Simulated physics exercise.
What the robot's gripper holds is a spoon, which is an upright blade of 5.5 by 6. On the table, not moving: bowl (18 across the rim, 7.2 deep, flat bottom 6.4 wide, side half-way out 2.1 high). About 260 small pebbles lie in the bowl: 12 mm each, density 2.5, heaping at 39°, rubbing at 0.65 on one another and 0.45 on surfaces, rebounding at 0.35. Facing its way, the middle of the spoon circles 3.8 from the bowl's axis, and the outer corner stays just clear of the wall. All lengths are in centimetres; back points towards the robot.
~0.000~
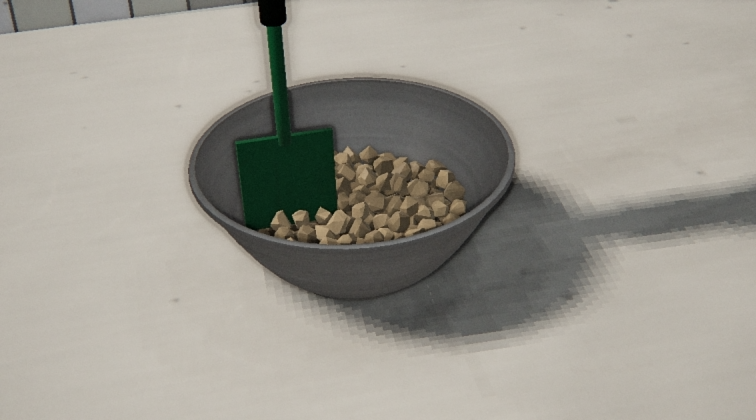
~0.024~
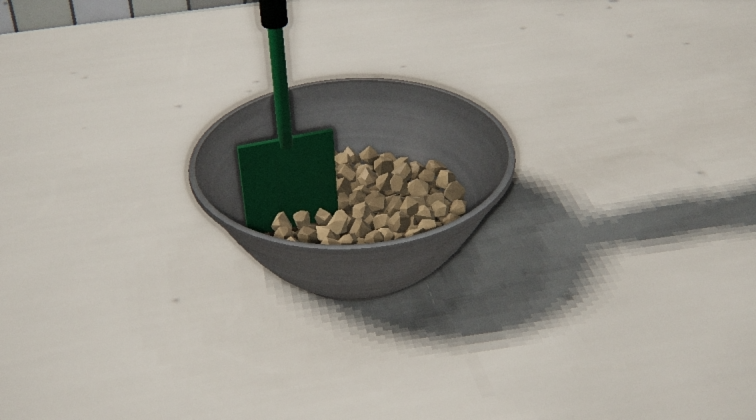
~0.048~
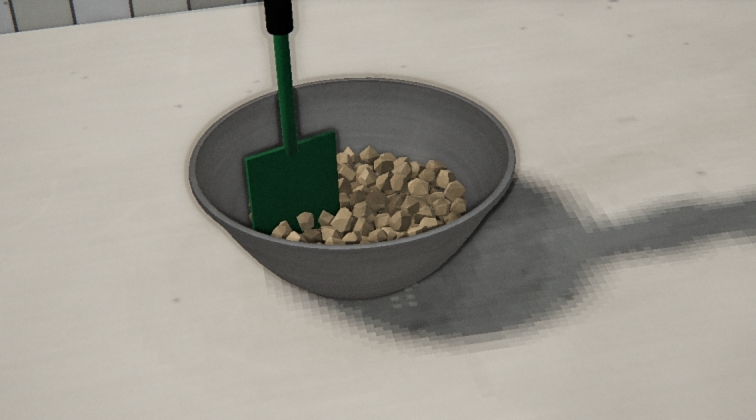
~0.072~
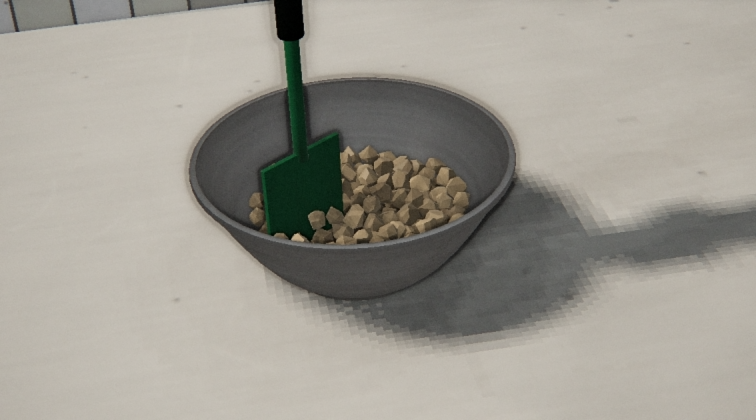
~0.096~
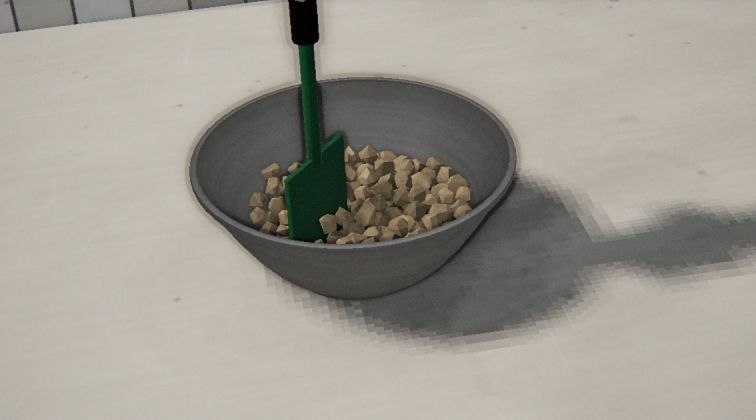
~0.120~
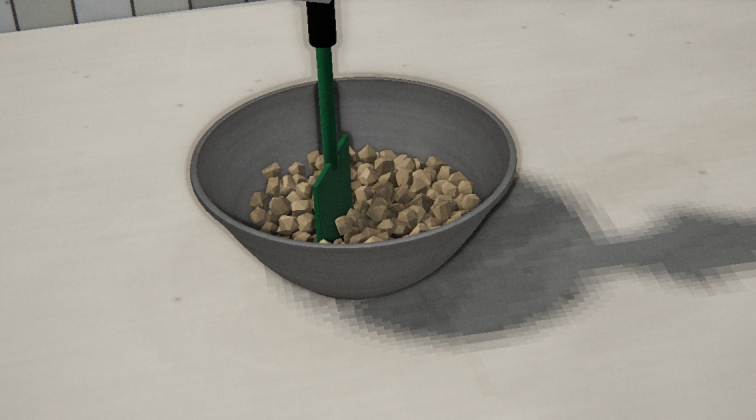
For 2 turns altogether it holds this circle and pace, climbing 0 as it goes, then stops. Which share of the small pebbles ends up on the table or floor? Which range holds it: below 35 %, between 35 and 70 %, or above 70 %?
It lies below 35 %.
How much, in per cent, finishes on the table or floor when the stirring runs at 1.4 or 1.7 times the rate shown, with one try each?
35 % and 45 %.
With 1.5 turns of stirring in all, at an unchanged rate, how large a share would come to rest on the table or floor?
I'd expect around 15 per cent.
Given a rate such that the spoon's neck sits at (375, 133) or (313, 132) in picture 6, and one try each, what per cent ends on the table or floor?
Roughly 45 per cent on the first try and 15 per cent on the second.
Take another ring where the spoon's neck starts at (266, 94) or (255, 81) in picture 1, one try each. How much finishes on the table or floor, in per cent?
10 and 0 per cent.
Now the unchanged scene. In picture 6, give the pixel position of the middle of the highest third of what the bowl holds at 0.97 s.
(384, 134).
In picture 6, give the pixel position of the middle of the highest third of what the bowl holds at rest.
I'd say close to (319, 244).
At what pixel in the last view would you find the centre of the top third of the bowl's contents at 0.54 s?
At about (253, 170).
After 0.54 s, 320° round, highest piece 10 above the table; 246 in the bowl, 9 on the table or floor, 5 in flight or on the tool.
After 0.97 s, 218° round, highest piece 9 above the table; 217 in the bowl, 41 on the table or floor, 2 in flight or on the tool.
After 1.38 s, 0° round, highest piece 7 above the table; 204 in the bowl, 56 on the table or floor.
After 2.08 s, 0° round, highest piece 7 above the table; 204 in the bowl, 56 on the table or floor.
In the end, 204 in the bowl, 56 on the table or floor. That is 22 % on the table or floor.
